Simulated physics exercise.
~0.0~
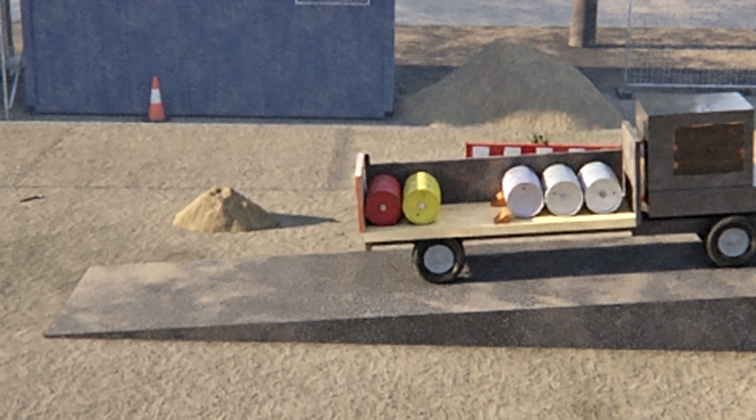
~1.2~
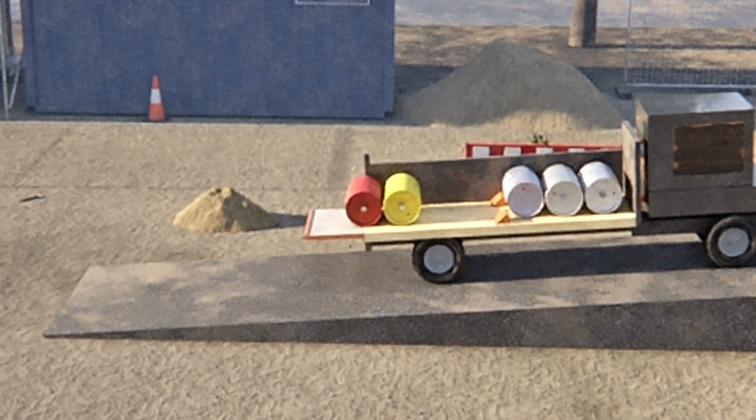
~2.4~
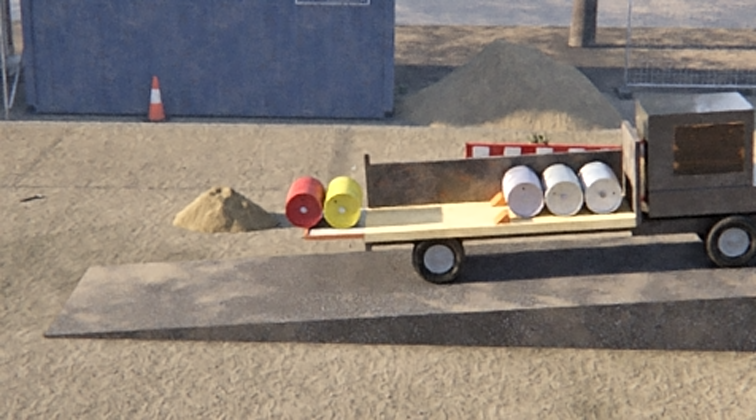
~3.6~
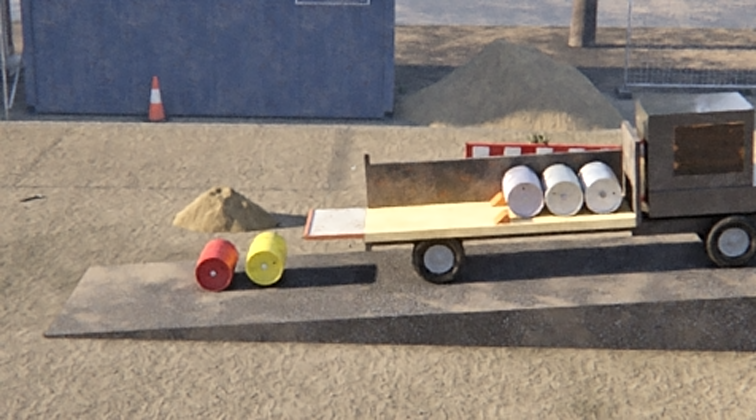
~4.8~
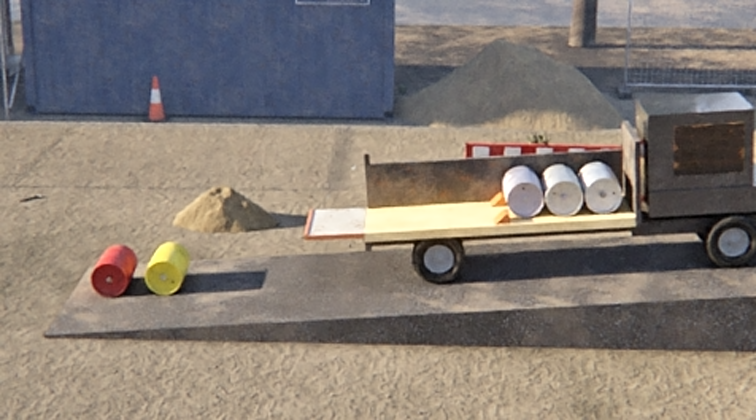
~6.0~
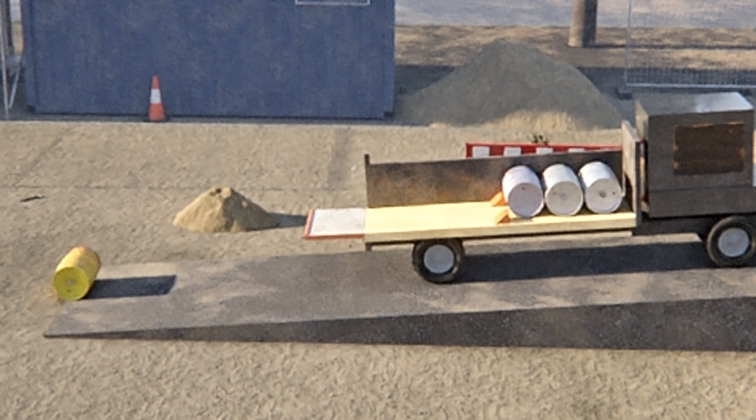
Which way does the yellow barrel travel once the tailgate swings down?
It rolls to the left, going off the tailgate and on down the ramp behind the red one.
